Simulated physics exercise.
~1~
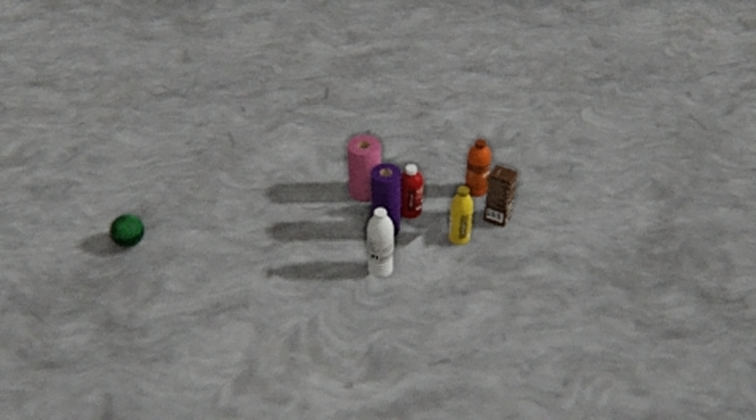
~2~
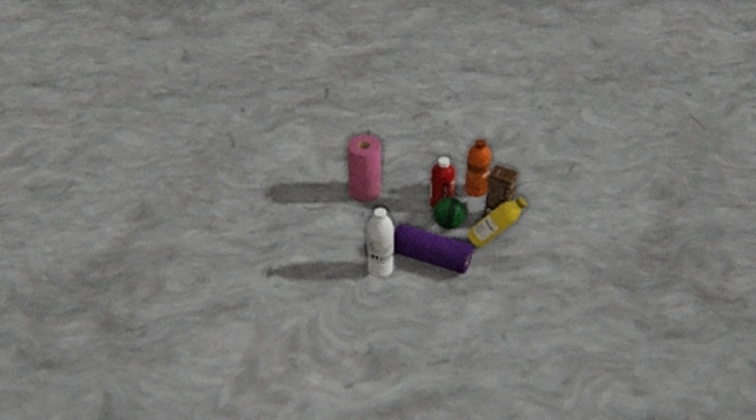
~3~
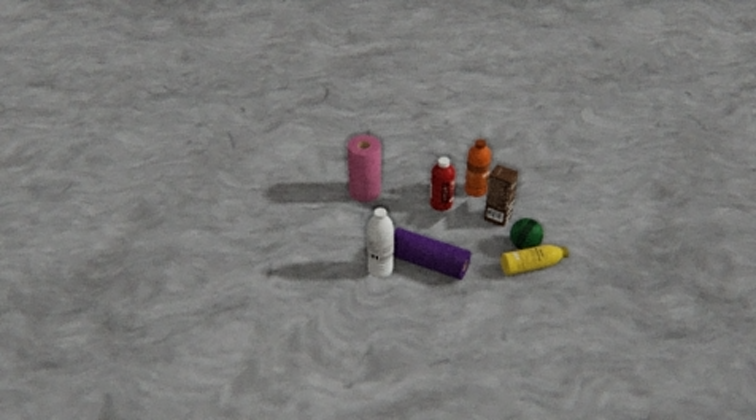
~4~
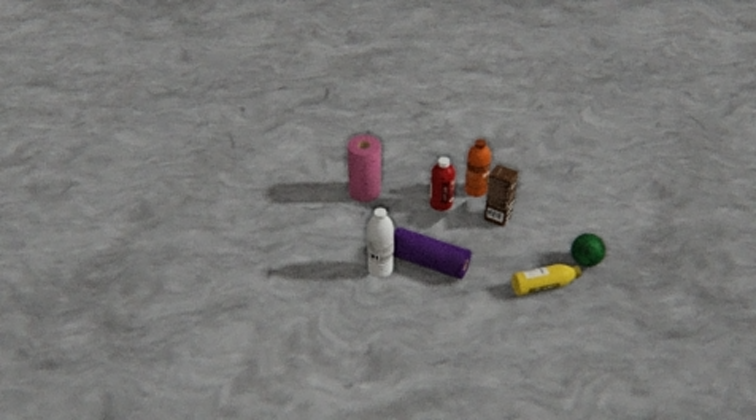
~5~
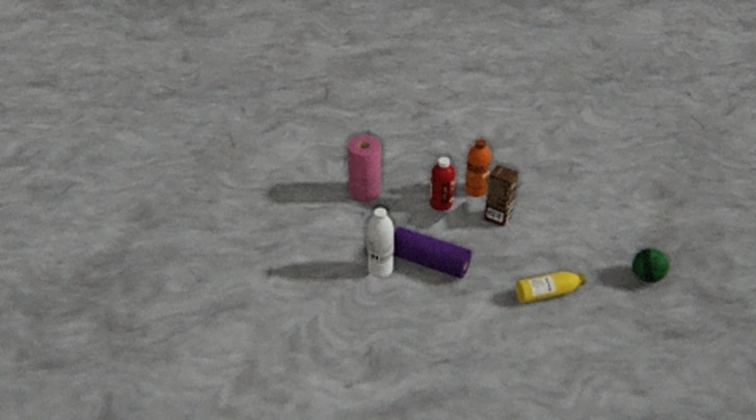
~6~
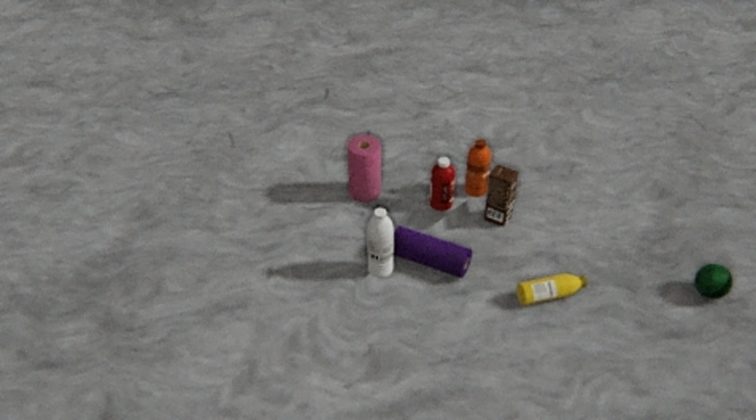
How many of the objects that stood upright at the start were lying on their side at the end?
Two of them were lying on their side at the end, the purple roll and the yellow bottle.
On a grey floor, a green ball rolled in from the left among a group of bottles, rolls and a carton, knocking over the purple roll and yellow bottle and shifting the red bottle, then rolled away to the right.
